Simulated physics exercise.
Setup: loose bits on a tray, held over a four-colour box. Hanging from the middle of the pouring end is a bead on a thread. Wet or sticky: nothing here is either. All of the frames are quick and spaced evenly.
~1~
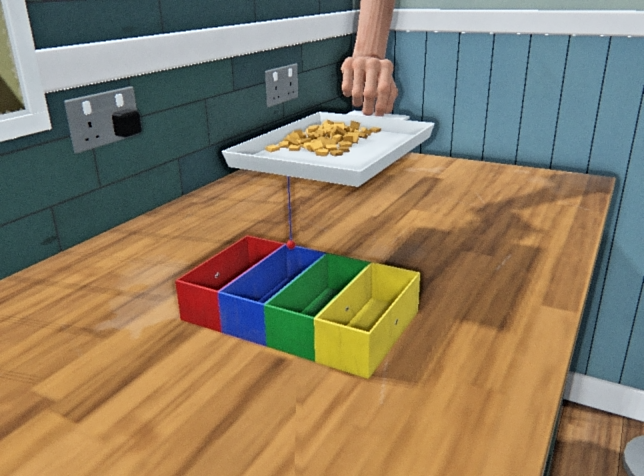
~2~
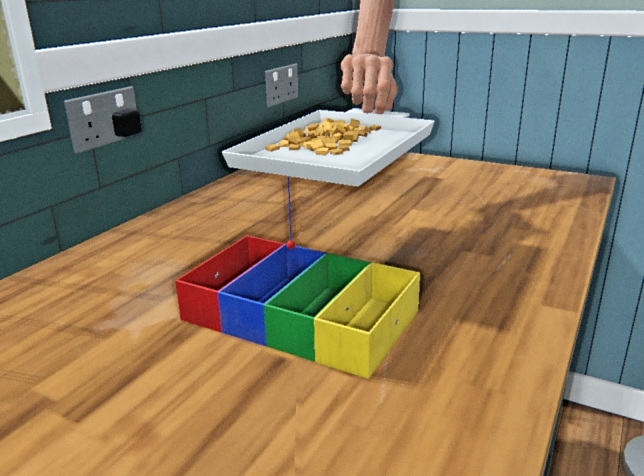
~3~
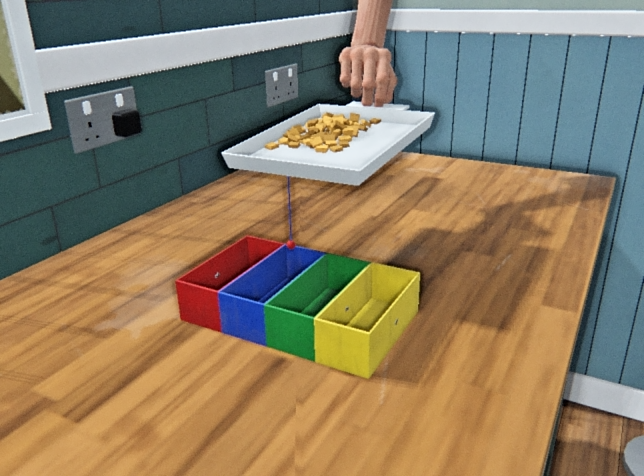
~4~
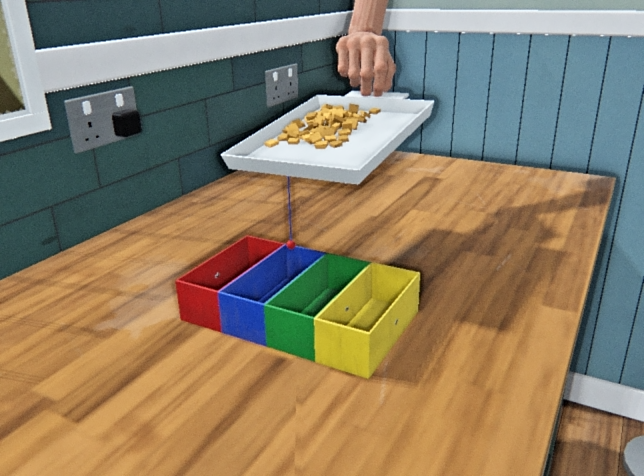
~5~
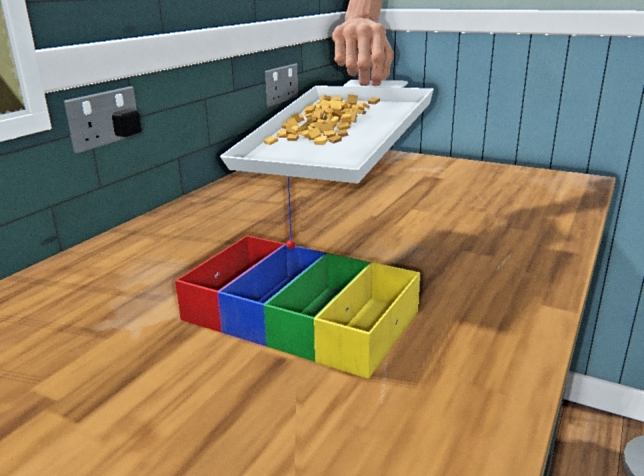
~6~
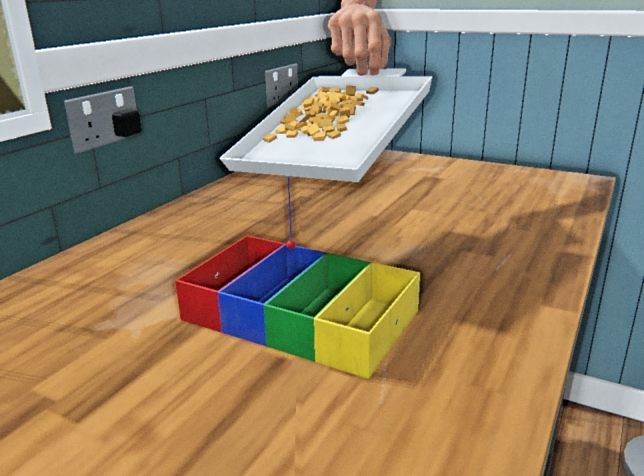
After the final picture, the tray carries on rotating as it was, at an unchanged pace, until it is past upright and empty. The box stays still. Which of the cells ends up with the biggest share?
Red.
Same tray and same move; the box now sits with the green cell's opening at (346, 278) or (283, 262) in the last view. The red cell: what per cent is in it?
About 50 and 10 per cent respectively.
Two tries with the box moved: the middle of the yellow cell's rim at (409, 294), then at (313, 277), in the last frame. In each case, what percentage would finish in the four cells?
First case around 30 %, second case around 100 %.
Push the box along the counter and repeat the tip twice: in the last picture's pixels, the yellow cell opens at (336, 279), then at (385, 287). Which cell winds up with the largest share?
First try: That blue cell. Second try: The red cell.
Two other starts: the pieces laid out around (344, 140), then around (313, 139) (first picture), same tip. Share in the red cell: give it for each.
It would be roughly 40 per cent for the first and roughly 60 per cent for the second.
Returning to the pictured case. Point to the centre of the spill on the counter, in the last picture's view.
Its middle is at roughly (177, 288).
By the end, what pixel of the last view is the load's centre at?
Near pixel (233, 295).
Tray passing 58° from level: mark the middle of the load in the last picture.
Look close to (253, 151) in the last picture.
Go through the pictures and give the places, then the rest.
The first frame shows corners of the pouring end at (228, 151) and (358, 169), level; middle of the load at (336, 133), cereal squares; bead on its thread at (291, 245); red cell at (199, 302); blue cell at (242, 315); green cell at (290, 329); yellow cell at (342, 344).
The second frame shows corners of the pouring end at (228, 151) and (358, 169), level; middle of the load at (336, 132).
The third frame shows corners of the pouring end at (227, 152) and (357, 168), tipped barely, lowest at the left corner; middle of the load at (336, 127).
The fourth frame shows corners of the pouring end at (227, 154) and (357, 168), tipped a little, lowest at the left corner; middle of the load at (335, 120).
The fifth frame shows corners of the pouring end at (226, 155) and (356, 167), tipped a little, lowest at the left corner; middle of the load at (334, 113).
The sixth frame shows corners of the pouring end at (226, 156) and (355, 166), tipped clearly, lowest at the left corner; middle of the load at (332, 106); red cell at (199, 302); blue cell at (242, 315); green cell at (290, 329); yellow cell at (342, 344).
Soon, tray tipped steeply; nearly all on the tray; a stray few falling or outside the box.
A while on, tray tipped right over; about two thirds on the tray; about a quarter in the red cell; a stray few in the blue cell; a small part falling or outside the box.
Towards the end, tray tipped past a quarter turn; about two thirds in the red cell; a small part in the blue cell; about a quarter falling or outside the box.
Finally, tray tipped past a quarter turn; about two thirds in the red cell; a small part in the blue cell; none in the yellow cell; none in the green cell; about a quarter outside the box.
